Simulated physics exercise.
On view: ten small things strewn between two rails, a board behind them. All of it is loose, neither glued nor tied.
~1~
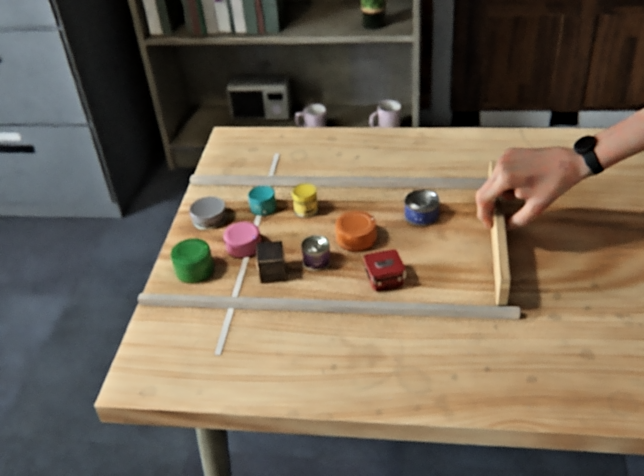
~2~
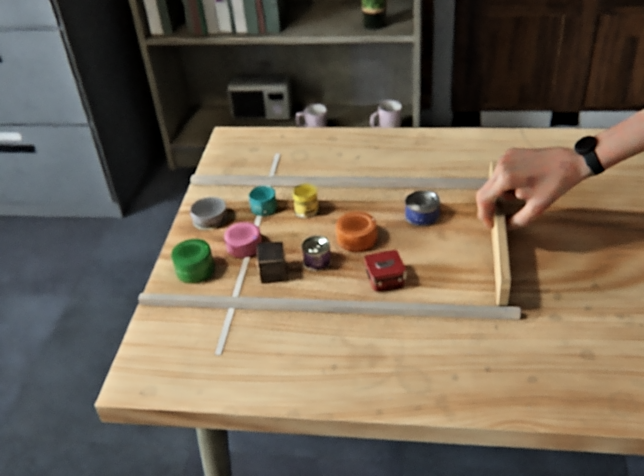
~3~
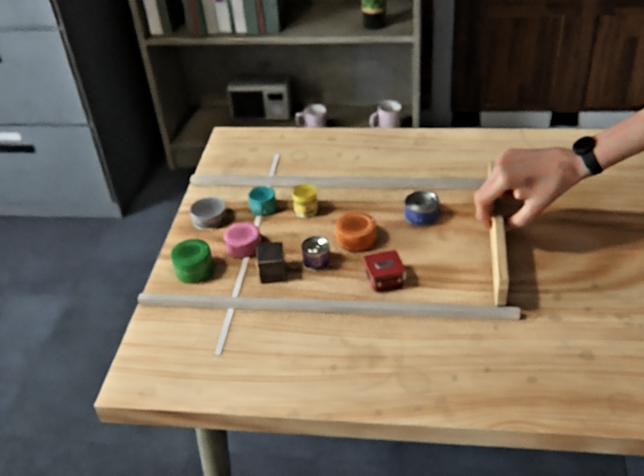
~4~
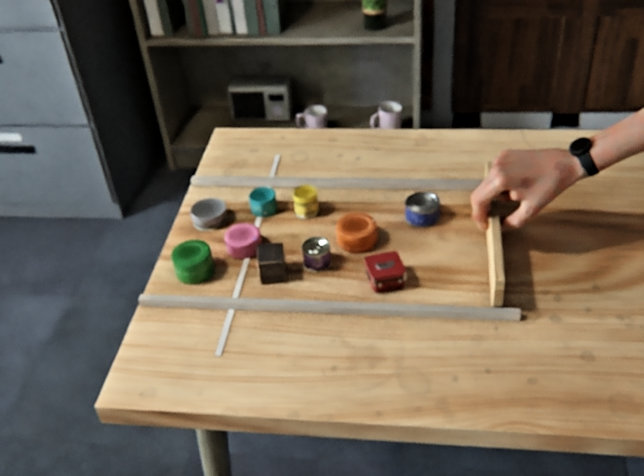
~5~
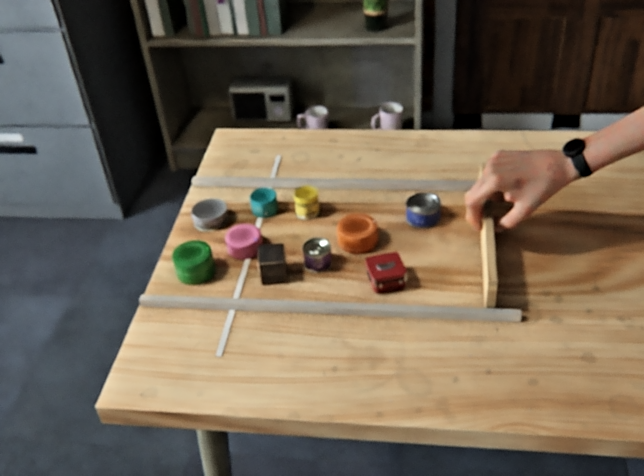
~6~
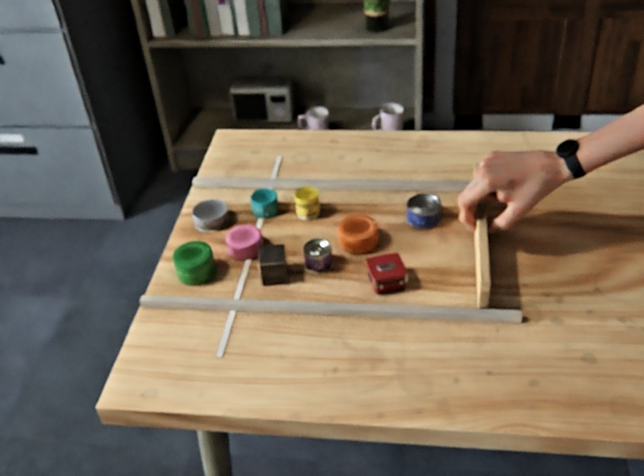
A hand wearing a dark watch slides an upright wooden board slowly and slightly leftward between two pale rails on a wooden table, seen from above at an angle in a room with shelves and drawers. Green, grey, pink, teal, yellow and black items sit left of orange, red and blue ones, with a small tin mid-group. They stay put, and the view barely shifts.
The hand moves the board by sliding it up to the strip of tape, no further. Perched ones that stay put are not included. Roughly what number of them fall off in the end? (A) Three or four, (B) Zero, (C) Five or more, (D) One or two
Answer: B.
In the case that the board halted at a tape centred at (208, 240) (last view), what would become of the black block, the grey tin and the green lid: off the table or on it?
In short: Black block gone, grey tin gone, green lid gone.
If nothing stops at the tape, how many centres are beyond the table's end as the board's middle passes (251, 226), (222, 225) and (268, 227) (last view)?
Respectively 0, 2 and 0.
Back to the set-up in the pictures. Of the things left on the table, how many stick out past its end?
The total comes out at 1.
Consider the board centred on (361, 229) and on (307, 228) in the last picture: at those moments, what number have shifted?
Tally at point one: 4; at point two: 8.
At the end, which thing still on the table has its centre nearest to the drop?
Foremost: The green lid.
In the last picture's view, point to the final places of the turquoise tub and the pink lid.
The turquoise tub comes to rest close to (206, 191), while the pink lid rests close to (199, 238).
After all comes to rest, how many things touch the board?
The figure is 3.
Soon after, none off yet; grey tin at rest near (211, 215); green lid at rest near (195, 263); pink lid at rest near (245, 243).
After that, none off yet; grey tin at rest near (211, 215); green lid moving near (191, 263); pink lid displaced about its own width near (223, 239).
In the end, the number that fall off is zero.
